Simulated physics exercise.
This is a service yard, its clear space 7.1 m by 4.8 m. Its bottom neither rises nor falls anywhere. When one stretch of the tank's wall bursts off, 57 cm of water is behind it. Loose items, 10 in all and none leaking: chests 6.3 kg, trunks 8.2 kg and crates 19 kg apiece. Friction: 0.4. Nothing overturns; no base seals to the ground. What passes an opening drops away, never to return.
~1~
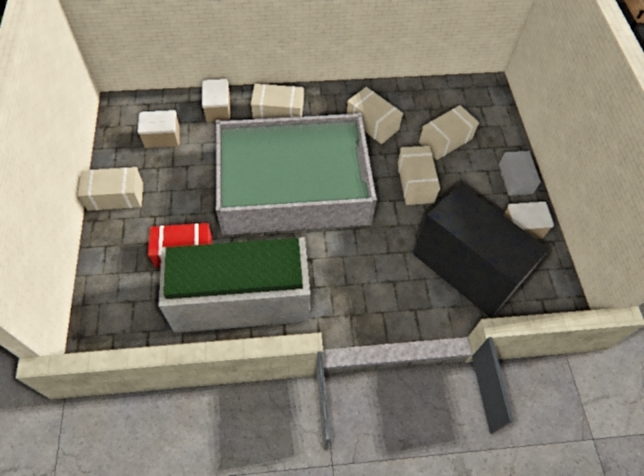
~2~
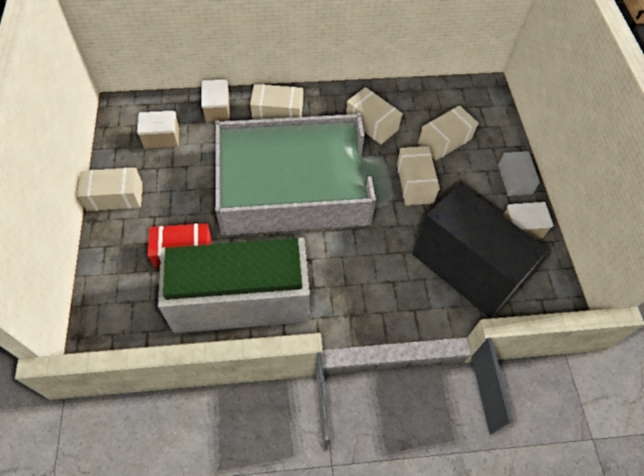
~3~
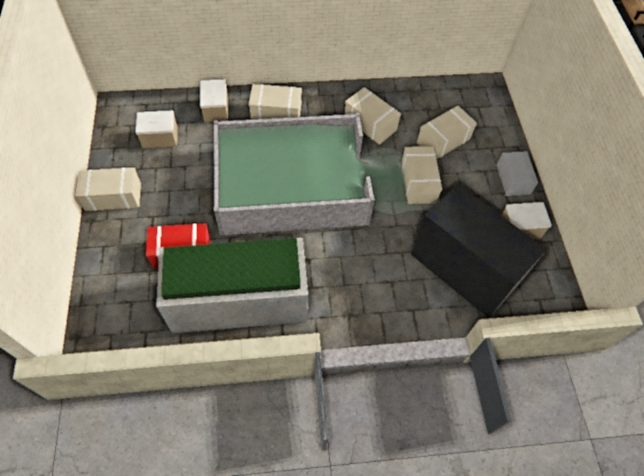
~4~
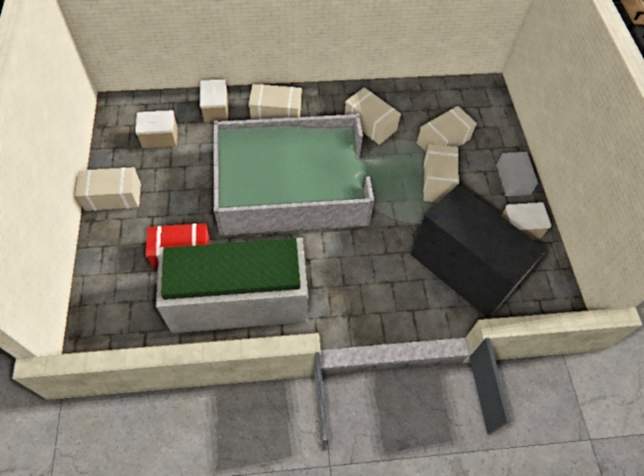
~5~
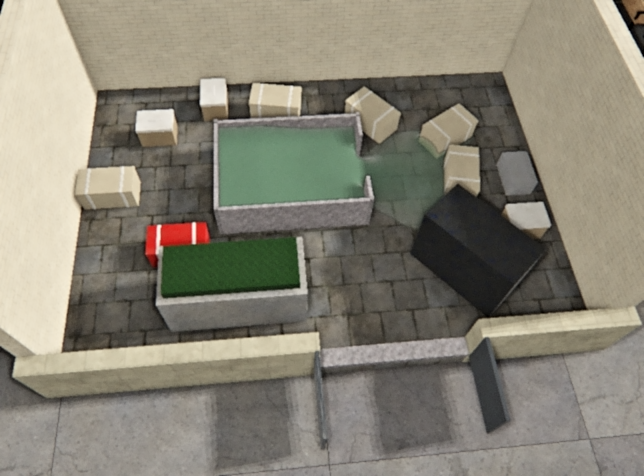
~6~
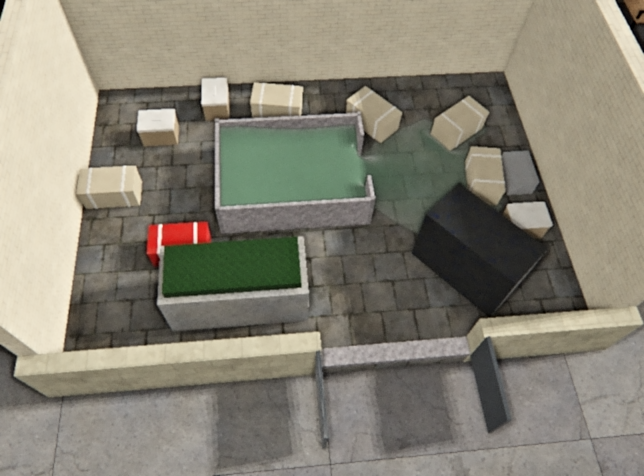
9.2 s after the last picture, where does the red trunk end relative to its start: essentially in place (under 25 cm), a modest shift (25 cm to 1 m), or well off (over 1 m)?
Essentially in place.
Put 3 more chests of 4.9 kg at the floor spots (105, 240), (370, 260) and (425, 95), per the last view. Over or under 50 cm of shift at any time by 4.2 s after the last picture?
First inside the limit, then inside the limit, then outside the limit.
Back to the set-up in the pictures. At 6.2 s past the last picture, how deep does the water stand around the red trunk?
Depth: About 1 cm.
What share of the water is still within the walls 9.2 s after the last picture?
Close to 98 in a hundred parts remain.
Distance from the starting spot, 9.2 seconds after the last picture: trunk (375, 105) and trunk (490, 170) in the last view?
The first ends 300 cm from its start, the second 120 cm.
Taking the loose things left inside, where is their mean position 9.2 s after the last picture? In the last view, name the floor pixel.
Near (254, 192).
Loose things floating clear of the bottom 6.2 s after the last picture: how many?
It comes to 6 of them.
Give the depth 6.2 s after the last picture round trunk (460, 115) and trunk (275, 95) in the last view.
Close to 4 and 4 centimetres.
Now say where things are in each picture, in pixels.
In the first frame, the red trunk at (179, 239) rests on the ground; 3.1 m2 under water; 0 of 10 have shifted.
In the second frame, the red trunk at (178, 240) rests on the ground; 3.5 m2 under water; 0 of 10 have shifted.
In the third frame, the red trunk at (177, 239) rests on the ground; 3.9 m2 under water; 1 of 10 have shifted.
In the fourth frame, the red trunk at (176, 239), on the bottom; water covers 4.6 m2; 1 of 10 have shifted.
In the fifth frame, the red trunk at (176, 238) rests on the ground; 5.4 m2 under water; 1 of 10 have shifted.
In the sixth frame, the red trunk at (177, 238), on the bottom; 6.4 m2 under water; 2 of 10 have shifted.
Then, 1.2 s after the last picture the red trunk is near (177, 238), 0.0 m from its start, aground; 0 of 10 are out; 3 afloat.
Then, 3.8 s after the last picture the red trunk is near (177, 238), 0.0 m from its start, aground; 0 of 10 are out; 5 afloat.
Then, 6.2 s after the last picture the red trunk is near (177, 238), 0.0 m from its start, aground; 0 of 10 are out; 6 afloat.
Then, 9.2 s after the last picture the red trunk is near (177, 237), 0.0 m from its start, aground; 0 of 10 are out; 8 afloat.
